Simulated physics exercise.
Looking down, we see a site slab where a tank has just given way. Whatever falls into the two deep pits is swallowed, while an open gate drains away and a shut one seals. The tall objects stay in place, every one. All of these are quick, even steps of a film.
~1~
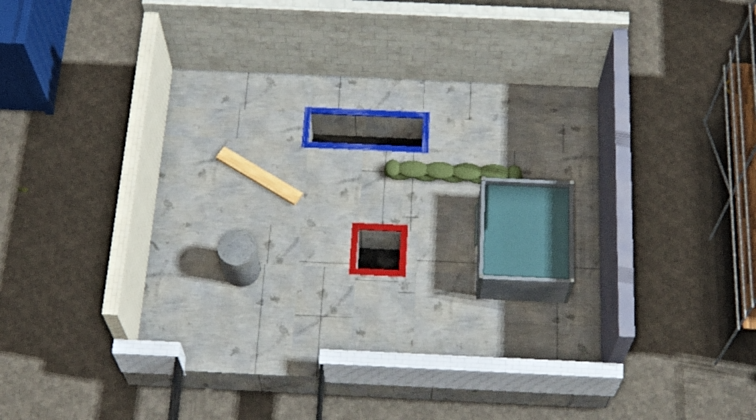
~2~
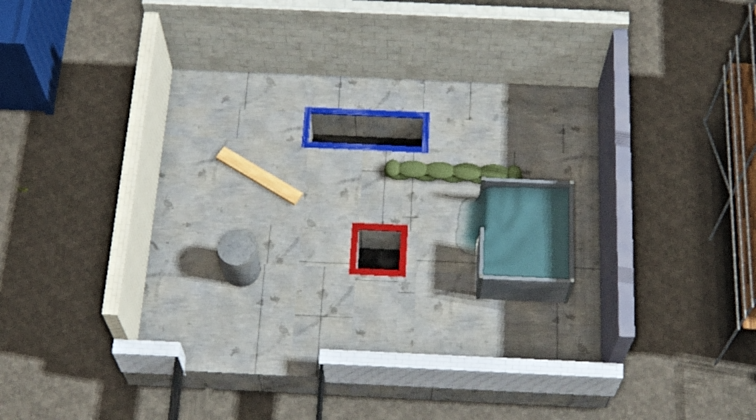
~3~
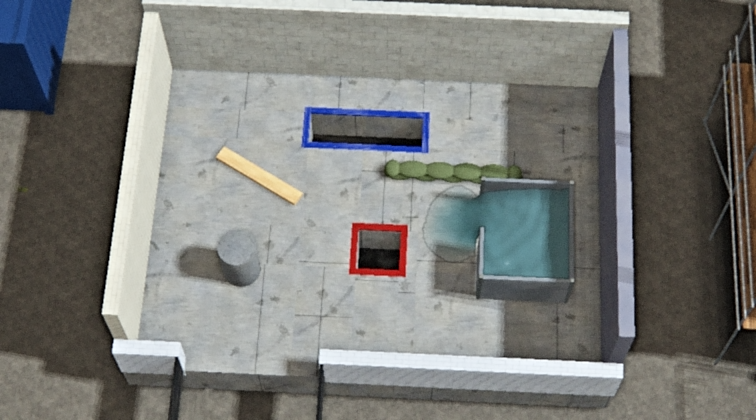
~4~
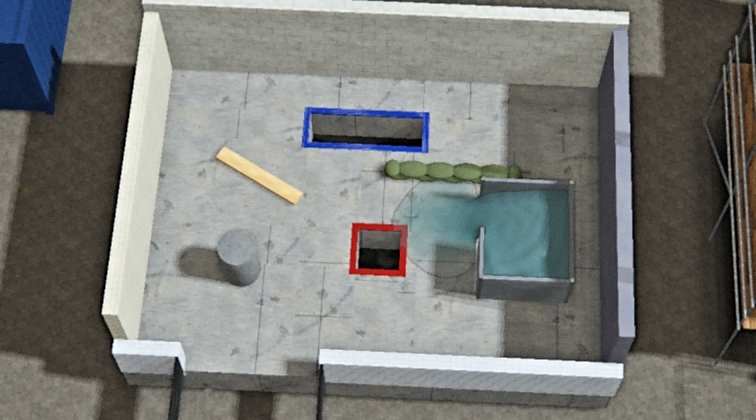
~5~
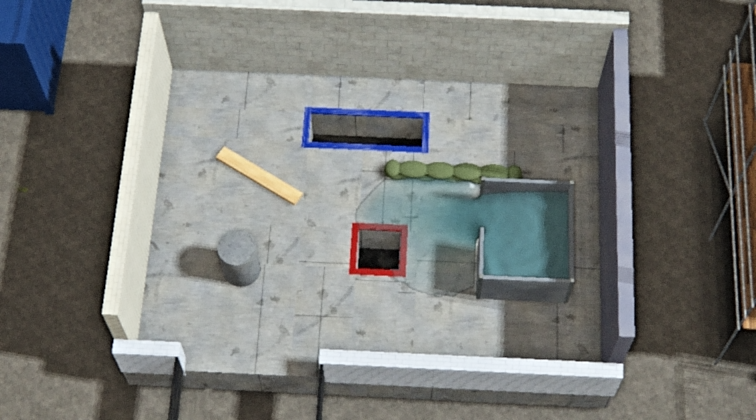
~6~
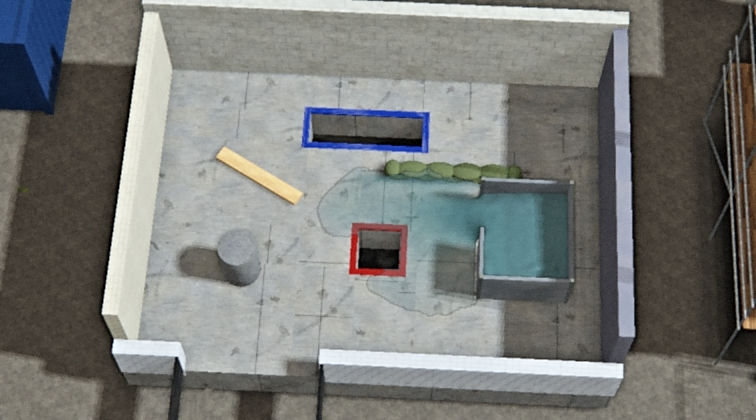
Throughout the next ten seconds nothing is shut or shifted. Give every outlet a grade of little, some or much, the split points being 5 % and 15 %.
Grades: Gate - some; red pit - much; blue pit - some.
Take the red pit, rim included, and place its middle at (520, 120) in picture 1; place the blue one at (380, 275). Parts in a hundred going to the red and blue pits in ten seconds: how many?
Split: Red 4 %, blue 20 %.
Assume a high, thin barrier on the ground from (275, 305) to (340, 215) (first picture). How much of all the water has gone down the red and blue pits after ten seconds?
Estimated shares: Red 30 percent, blue 8 percent.
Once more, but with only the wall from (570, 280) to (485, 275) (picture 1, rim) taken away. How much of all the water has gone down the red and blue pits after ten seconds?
Red 8 %, blue 12 %.
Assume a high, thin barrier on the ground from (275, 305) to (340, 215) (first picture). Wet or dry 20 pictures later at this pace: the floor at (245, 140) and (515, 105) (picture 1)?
Result, in the order given: Swamped / unsoaked.
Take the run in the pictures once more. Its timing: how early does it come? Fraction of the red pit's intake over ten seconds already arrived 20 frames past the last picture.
Roughly 65 percent.
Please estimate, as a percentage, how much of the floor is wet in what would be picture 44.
I'd estimate some 60 per cent.
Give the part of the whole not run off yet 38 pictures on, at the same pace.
I'd estimate close to 70 per cent.
A moment on, water covers 25 % of the floor; the gate 0 %, the red pit 7 %, the blue pit 0 %.
Next, water covers 40 % of the floor; the gate 0 %, the red pit 12 %, the blue pit 1 %.
Then, water covers 45 % of the floor; the gate 1 %, the red pit 17 %, the blue pit 2 %.
Later, water covers 60 % of the floor; the gate 4 %, the red pit 22 %, the blue pit 5 %.
In the end, water covers 80 % of the floor; the gate 8 %, the red pit 26 %, the blue pit 8 %.
